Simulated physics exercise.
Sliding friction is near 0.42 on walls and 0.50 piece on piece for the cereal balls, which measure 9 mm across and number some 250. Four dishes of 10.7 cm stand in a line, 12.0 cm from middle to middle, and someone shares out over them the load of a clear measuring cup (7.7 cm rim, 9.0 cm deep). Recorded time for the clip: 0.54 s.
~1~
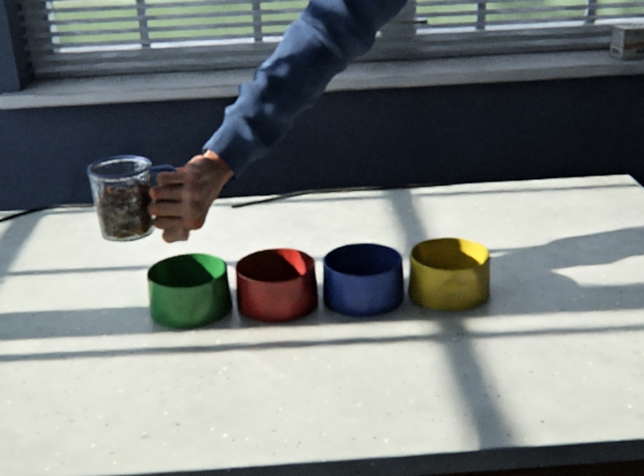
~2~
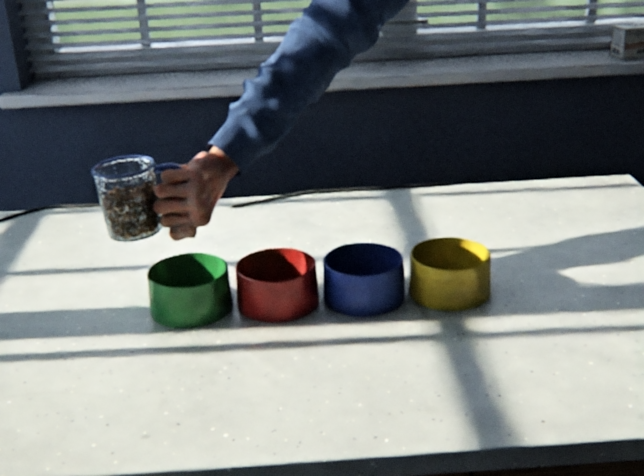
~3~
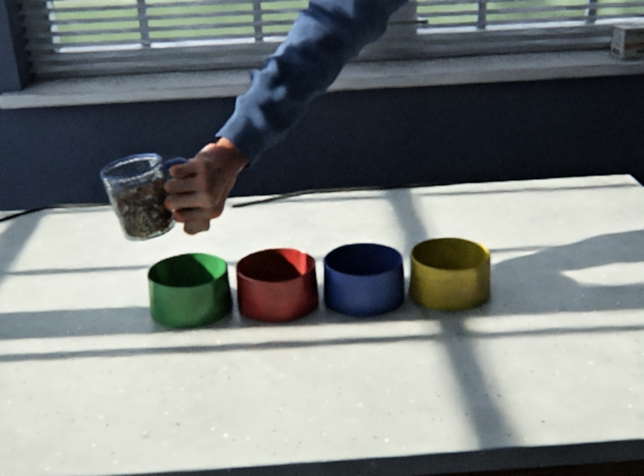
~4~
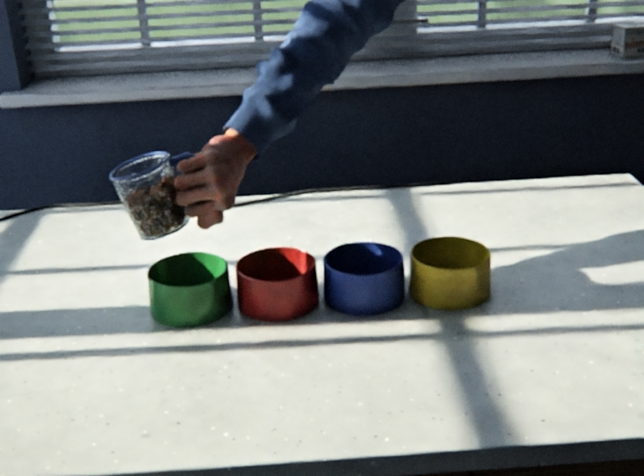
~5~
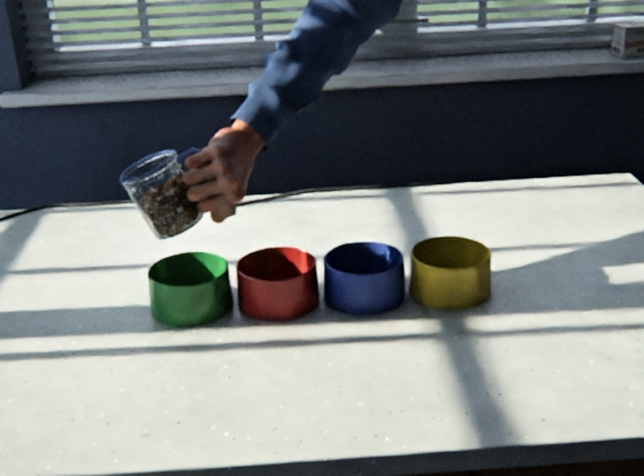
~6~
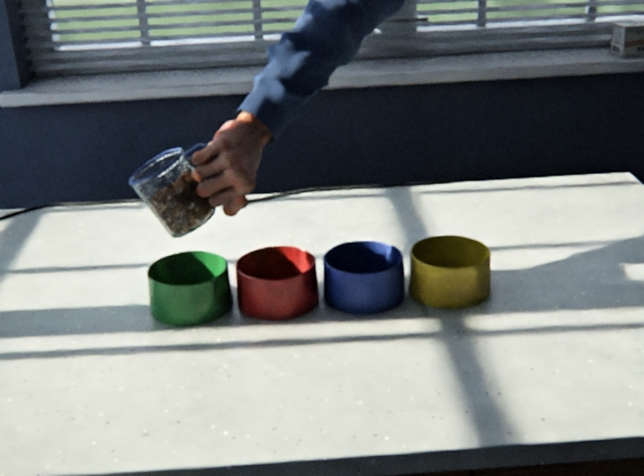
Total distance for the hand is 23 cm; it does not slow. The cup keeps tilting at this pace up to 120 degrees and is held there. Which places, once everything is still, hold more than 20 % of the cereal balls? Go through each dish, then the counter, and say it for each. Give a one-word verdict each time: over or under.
Verdicts: Red dish over, blue dish under, green dish under, yellow dish under, counter under.
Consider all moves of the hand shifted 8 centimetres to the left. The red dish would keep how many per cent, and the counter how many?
Shares would be red 0 and counter 0.
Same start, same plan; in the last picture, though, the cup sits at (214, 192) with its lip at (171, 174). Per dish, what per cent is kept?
Final shares - red 100 %, blue 0 %, green 0 %, yellow 0 %.
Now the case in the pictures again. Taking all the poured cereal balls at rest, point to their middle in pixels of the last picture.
Look around (269, 288) in the last picture.
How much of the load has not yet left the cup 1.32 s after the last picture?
Roughly 100 per cent, I'd say.
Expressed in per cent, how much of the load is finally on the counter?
Near 0 percent, roughly speaking.
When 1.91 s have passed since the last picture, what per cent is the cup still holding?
5 per cent.
Then, 0.79 s after the last picture, tilt 70 degrees; cup holds 100 %.
Then, 1.32 s after the last picture, tilt 99 degrees; cup holds 100 %.
Then, 1.91 s after the last picture, tilt 120 degrees; cup holds 5 %, red 90 %.
In the end, red 100 %, blue 0 %, green 0 %, yellow 0 %, counter 0 %.
